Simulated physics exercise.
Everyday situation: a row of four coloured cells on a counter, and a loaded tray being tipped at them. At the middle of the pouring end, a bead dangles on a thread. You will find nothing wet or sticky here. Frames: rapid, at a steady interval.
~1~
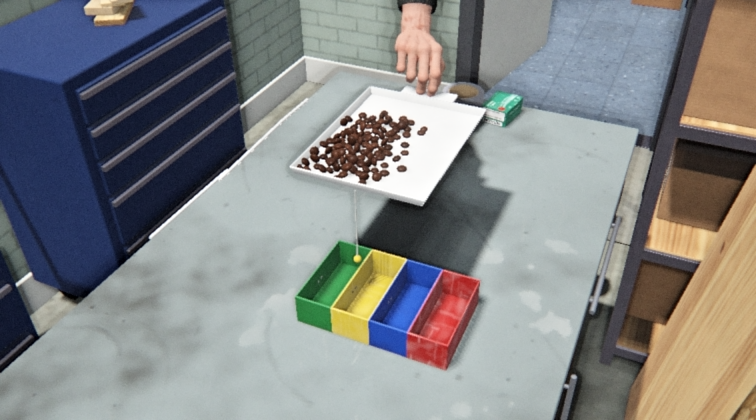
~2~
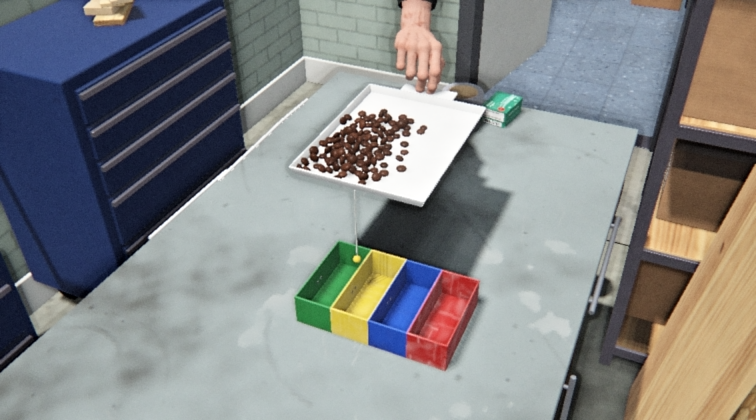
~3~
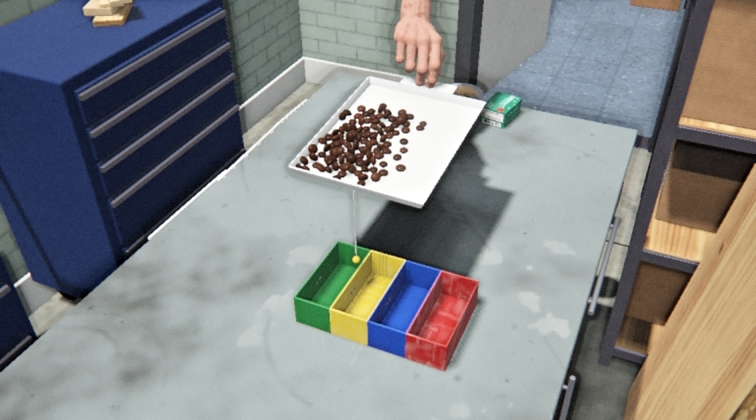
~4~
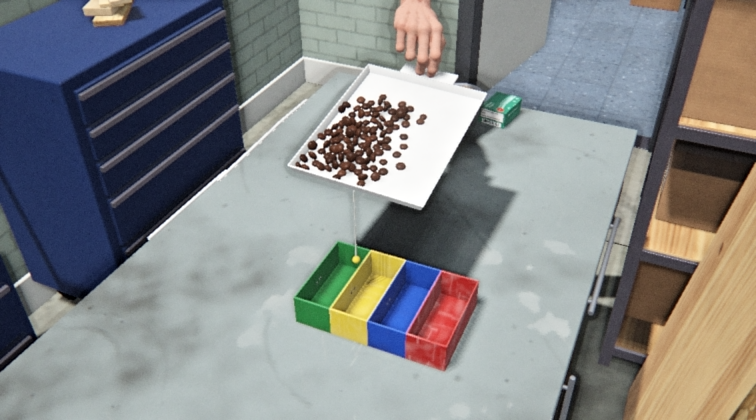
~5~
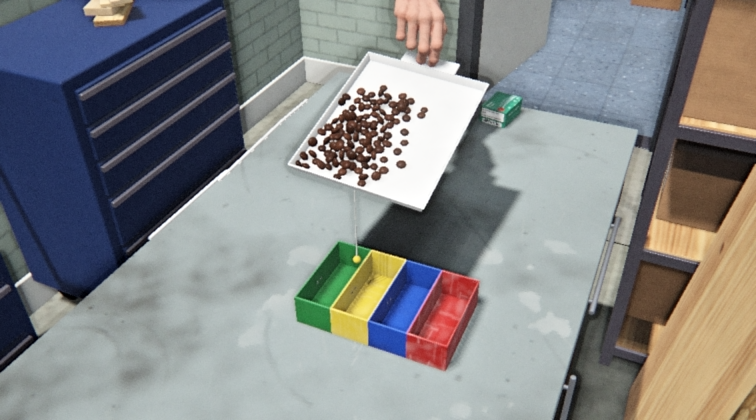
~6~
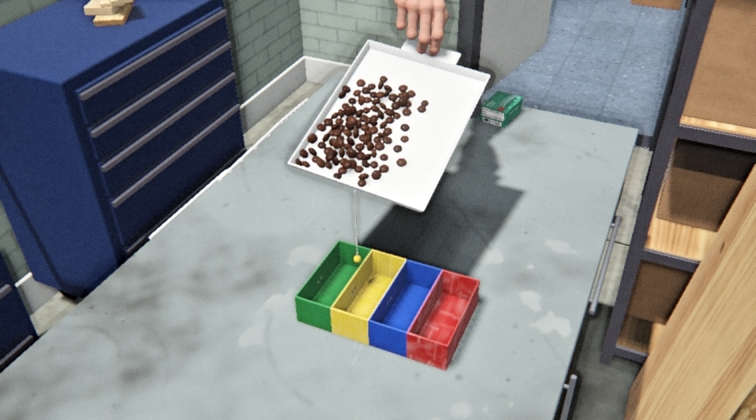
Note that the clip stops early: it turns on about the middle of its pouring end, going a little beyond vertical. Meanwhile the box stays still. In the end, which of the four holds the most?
The blue cell holds the most.
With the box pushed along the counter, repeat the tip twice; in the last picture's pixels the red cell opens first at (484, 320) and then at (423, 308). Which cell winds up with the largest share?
Position one: The yellow one. Position two: That blue cell.
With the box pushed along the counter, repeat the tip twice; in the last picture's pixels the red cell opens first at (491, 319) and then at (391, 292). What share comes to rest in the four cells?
You'd get about 80 per cent first and about 70 per cent second.
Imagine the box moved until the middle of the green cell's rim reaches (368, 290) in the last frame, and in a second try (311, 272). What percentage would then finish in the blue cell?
10 % and 40 %.
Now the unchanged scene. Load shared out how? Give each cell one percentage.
Green cell some 10; yellow cell some 20; blue cell some 60; red cell some 10.
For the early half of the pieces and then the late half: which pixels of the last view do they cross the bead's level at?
About (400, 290), and after that about (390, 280).
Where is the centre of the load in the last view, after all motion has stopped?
I'd put the middle somewhere around (398, 318).
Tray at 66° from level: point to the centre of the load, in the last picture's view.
Roughly at (379, 196).
Soon after the last picture, tray tipped steeply; most on the tray; a stray few in the blue cell; a stray few in the yellow cell; about a quarter falling or outside the box.
A little later, tray tipped past a quarter turn; about half in the blue cell; a small part in the yellow cell; a small part in the green cell; a small part in the red cell; a small part falling or outside the box.
Later still, tray tipped past a quarter turn; about half in the blue cell; about a quarter in the yellow cell; a small part in the green cell; a small part in the red cell; a small part falling or outside the box.
At rest, tray tipped past a quarter turn; about half in the blue cell; about a quarter in the yellow cell; a small part in the green cell; a small part in the red cell; a small part outside the box.
